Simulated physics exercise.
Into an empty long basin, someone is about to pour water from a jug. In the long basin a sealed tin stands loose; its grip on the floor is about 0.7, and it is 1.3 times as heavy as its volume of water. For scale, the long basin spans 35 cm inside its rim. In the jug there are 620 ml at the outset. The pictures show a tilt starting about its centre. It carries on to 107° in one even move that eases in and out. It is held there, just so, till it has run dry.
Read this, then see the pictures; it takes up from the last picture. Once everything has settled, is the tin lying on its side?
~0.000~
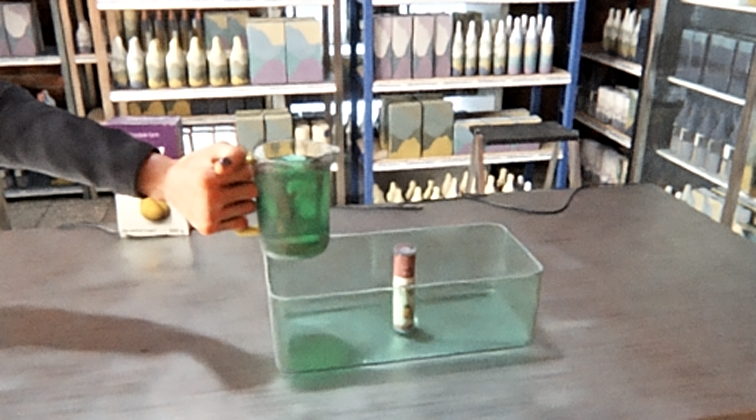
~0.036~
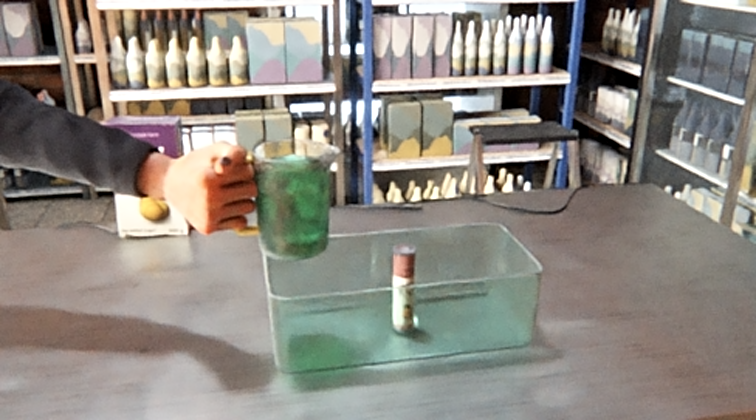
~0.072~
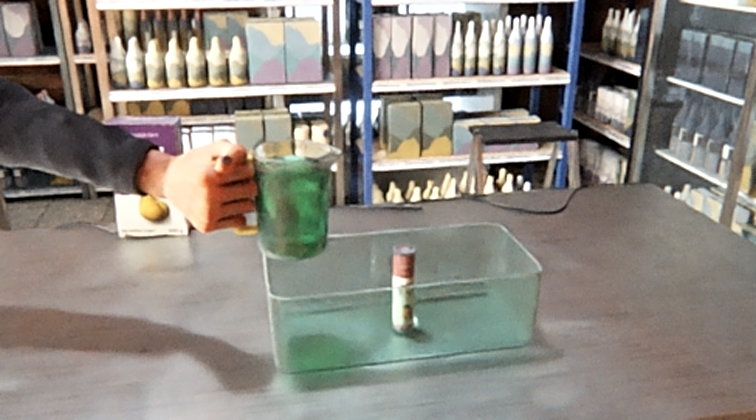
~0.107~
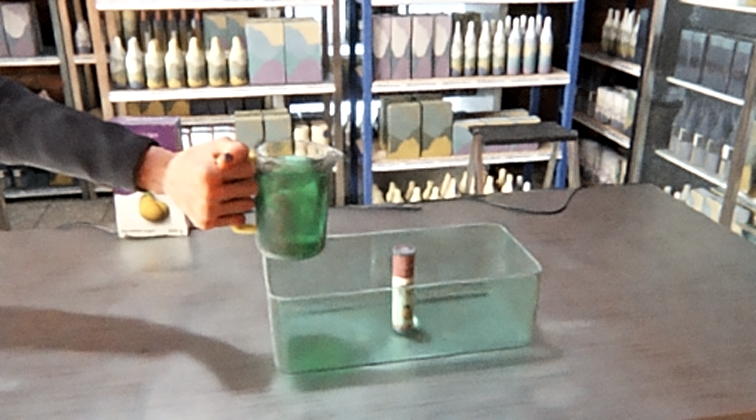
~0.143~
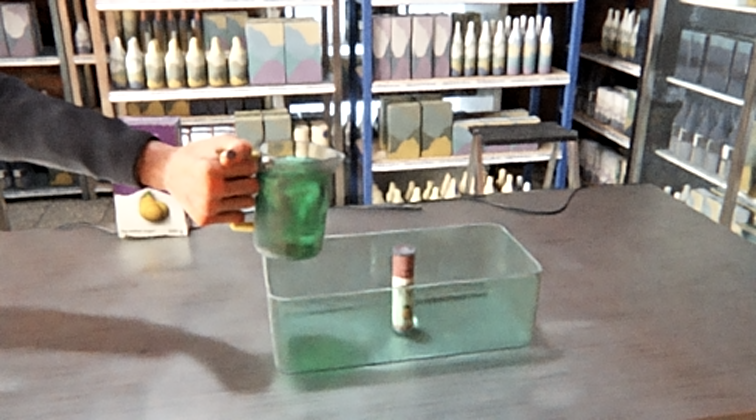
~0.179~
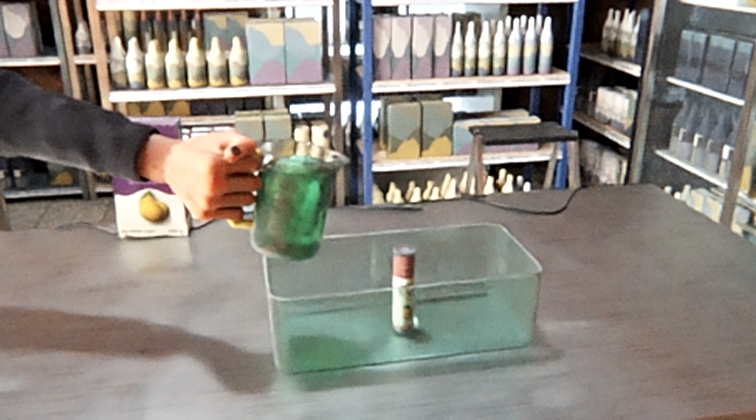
It goes down.
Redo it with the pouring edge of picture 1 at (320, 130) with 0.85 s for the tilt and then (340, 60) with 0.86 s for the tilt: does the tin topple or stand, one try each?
In the first try it remains standing; in the second it comes down.
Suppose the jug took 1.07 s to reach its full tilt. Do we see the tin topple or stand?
So the tin will tip over.
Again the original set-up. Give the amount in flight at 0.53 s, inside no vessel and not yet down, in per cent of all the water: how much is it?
Around 14 in a hundred.
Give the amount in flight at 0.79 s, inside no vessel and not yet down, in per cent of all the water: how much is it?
About 12 per cent.
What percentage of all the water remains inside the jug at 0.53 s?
Close to 82 percent of the liquid remains at that time.
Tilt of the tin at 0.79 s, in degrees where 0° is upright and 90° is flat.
The tilt is near 10°.
After 0.53 s the tilt is 73° and 82 per cent is still to pour; the tin stands where it began.
After 0.79 s the tilt is 105° and 31 per cent is still to pour; the tin leans 9°.
After 1.07 s the tilt is 107° and 3 per cent is still to pour; the tin lies on its side.
After 1.36 s the tilt is 107° and 0 per cent is still to pour; the tin lies on its side.
In the end the tin lies on its side.
